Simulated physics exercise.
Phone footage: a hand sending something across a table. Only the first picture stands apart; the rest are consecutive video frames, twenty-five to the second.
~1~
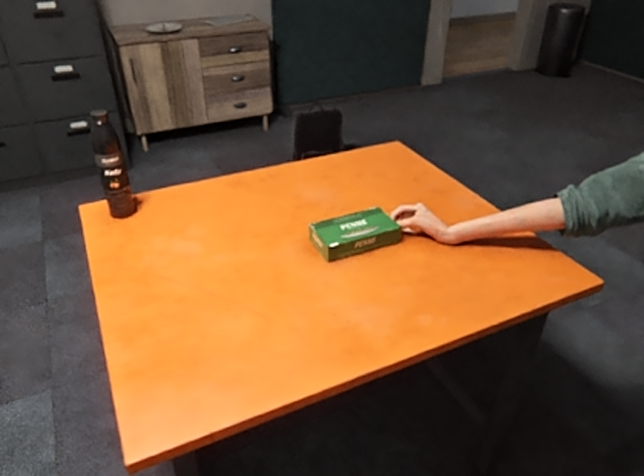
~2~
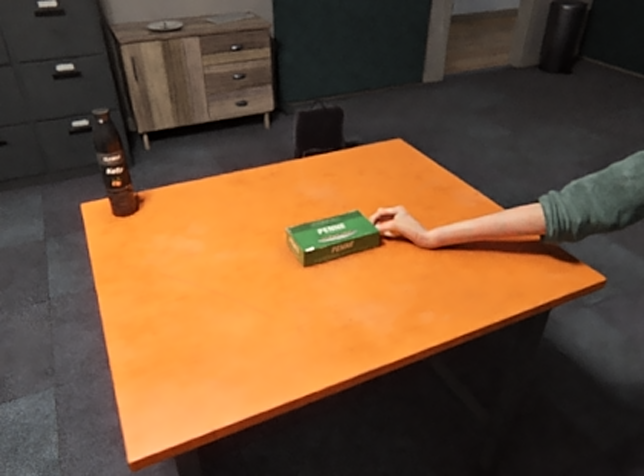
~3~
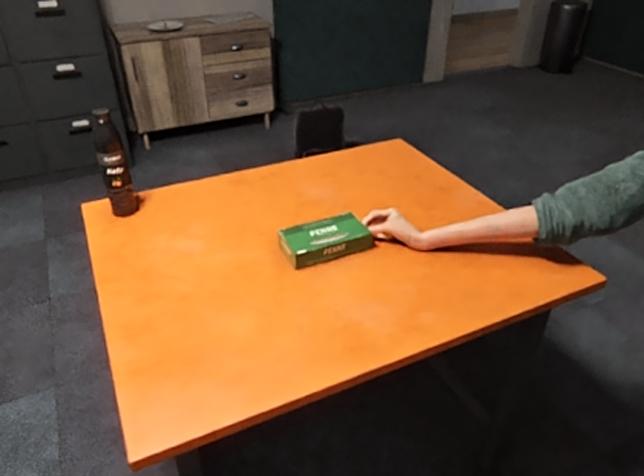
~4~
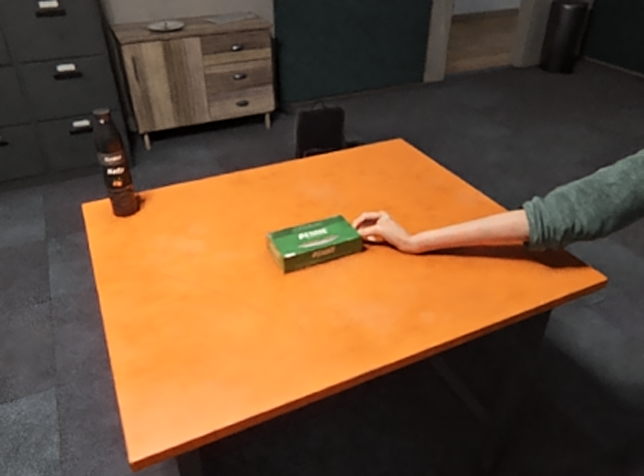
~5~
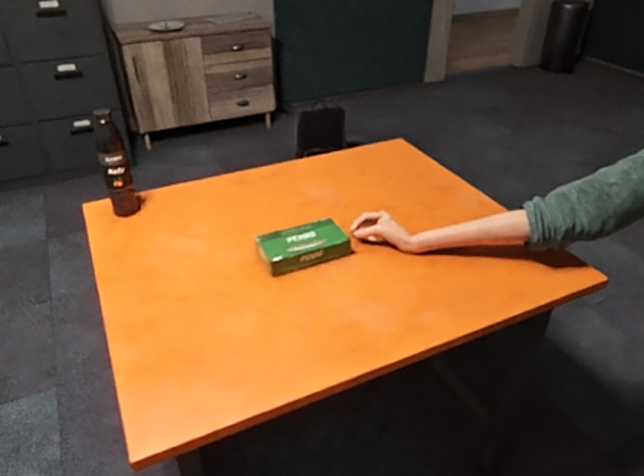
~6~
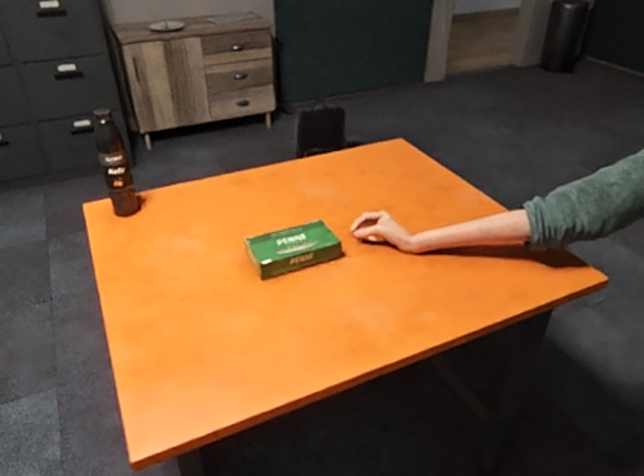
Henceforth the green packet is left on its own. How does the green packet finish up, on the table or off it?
It finishes on the table.
Then, 0.24 s on from there, green packet shifted a little near (274, 253).
Then, 0.48 s on from there, green packet resting near (274, 253).
In the end, moved from the start, green packet. At the end, from the last picture's camera, green packet near (274, 253).
